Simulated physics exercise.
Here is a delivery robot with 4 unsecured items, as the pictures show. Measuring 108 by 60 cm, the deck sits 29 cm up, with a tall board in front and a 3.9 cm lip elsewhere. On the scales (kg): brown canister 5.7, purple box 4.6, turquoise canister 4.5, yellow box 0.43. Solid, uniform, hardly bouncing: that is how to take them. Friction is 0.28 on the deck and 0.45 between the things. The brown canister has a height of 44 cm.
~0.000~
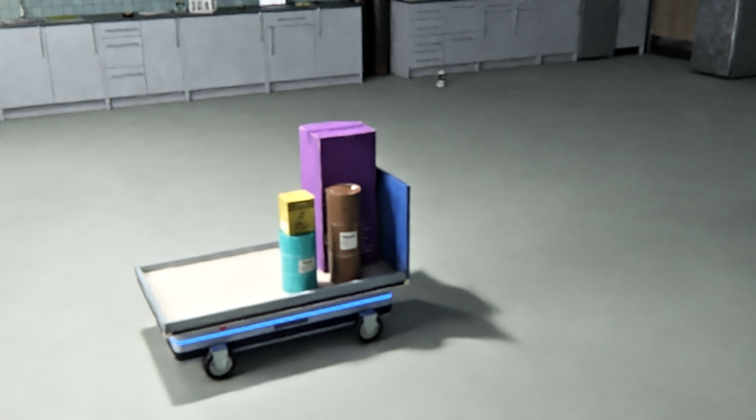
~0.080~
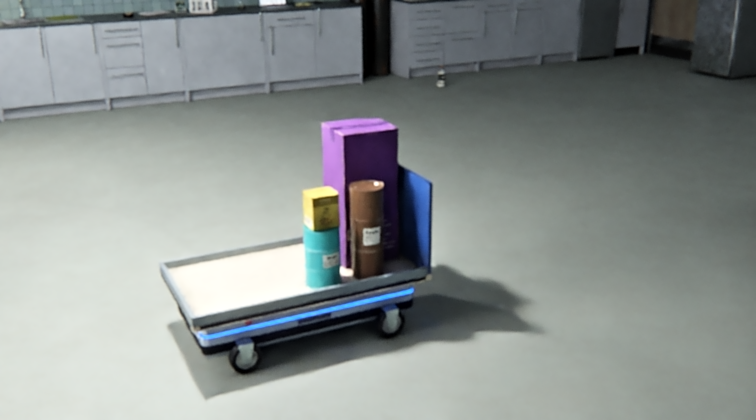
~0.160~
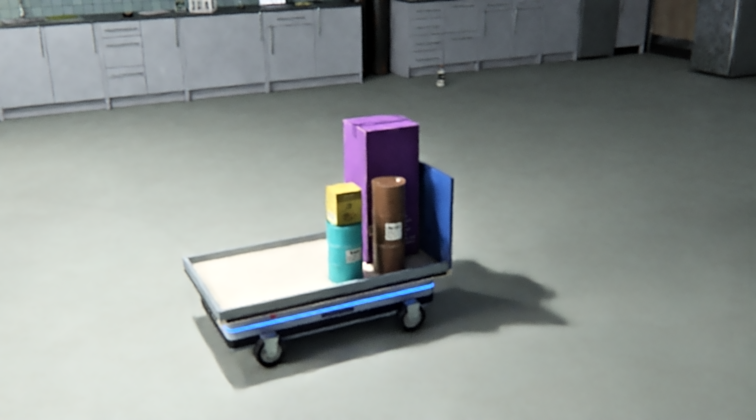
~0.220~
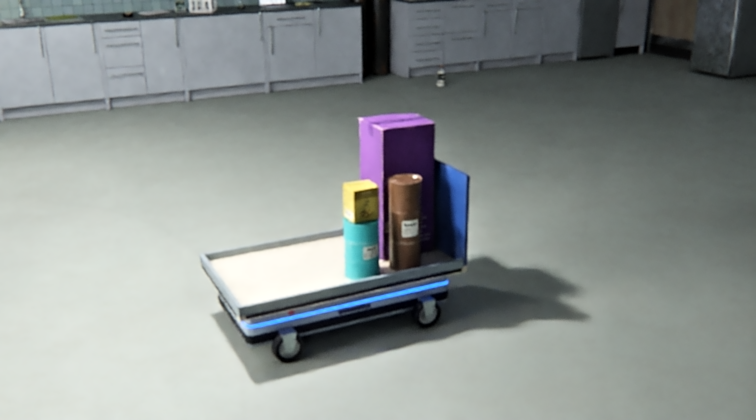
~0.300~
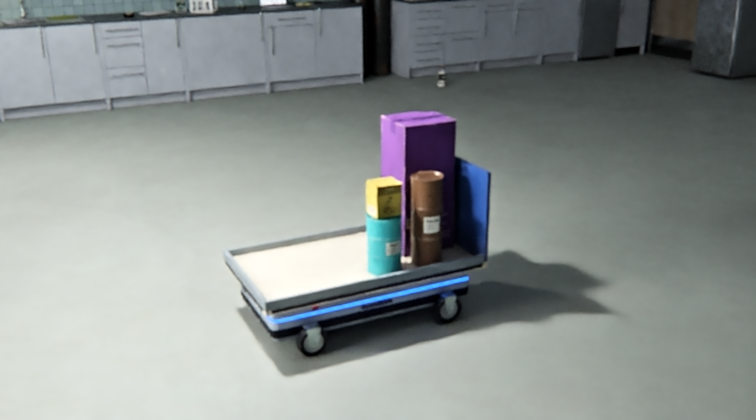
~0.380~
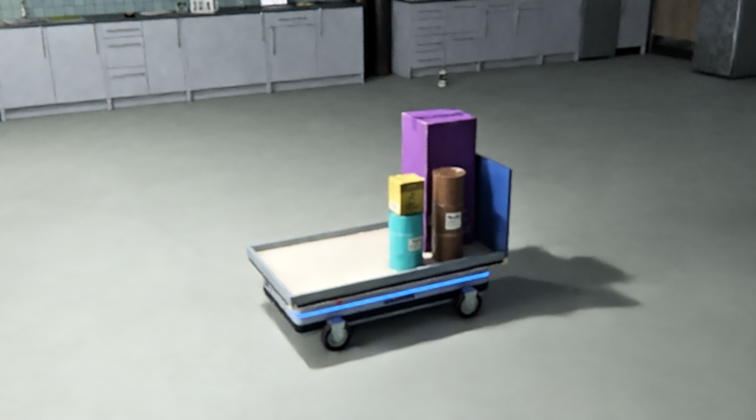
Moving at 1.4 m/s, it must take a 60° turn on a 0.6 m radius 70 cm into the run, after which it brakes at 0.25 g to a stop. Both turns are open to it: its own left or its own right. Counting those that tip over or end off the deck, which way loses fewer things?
Go right.
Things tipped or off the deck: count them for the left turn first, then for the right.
Steering left costs 4, steering right costs 2.
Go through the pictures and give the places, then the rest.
The first picture shows cart 0 cm along; brown canister (344, 235); purple box (339, 195).
The second picture shows cart 11 cm along; turquoise canister (322, 255); yellow box (321, 209).
The third picture shows cart 22 cm along; turquoise canister (345, 250); yellow box (344, 204).
The fourth picture shows cart 31 cm along; turquoise canister (362, 247); yellow box (361, 201).
The fifth picture shows cart 42 cm along; turquoise canister (384, 243); yellow box (384, 198).
The sixth picture shows cart 53 cm along; brown canister (448, 216); purple box (438, 179).
Turning left. At 0.88 s, cart 123 cm along, turned 37°; brown canister and yellow box now off the deck; purple box 47° off upright near (511, 146); turquoise canister 15° off upright.
After 1.28 s, cart 178 cm along, turned 60°; purple box now off the deck; turquoise canister 16° off upright.
In the end (3.3 s), off the deck, brown canister, purple box and yellow box; toppled on the cart, turquoise canister. In the last view, brown canister near (508, 192), purple box near (529, 159).
Turning right instead, brown canister and purple box tipped over or off the deck, 2 of 4 in all.
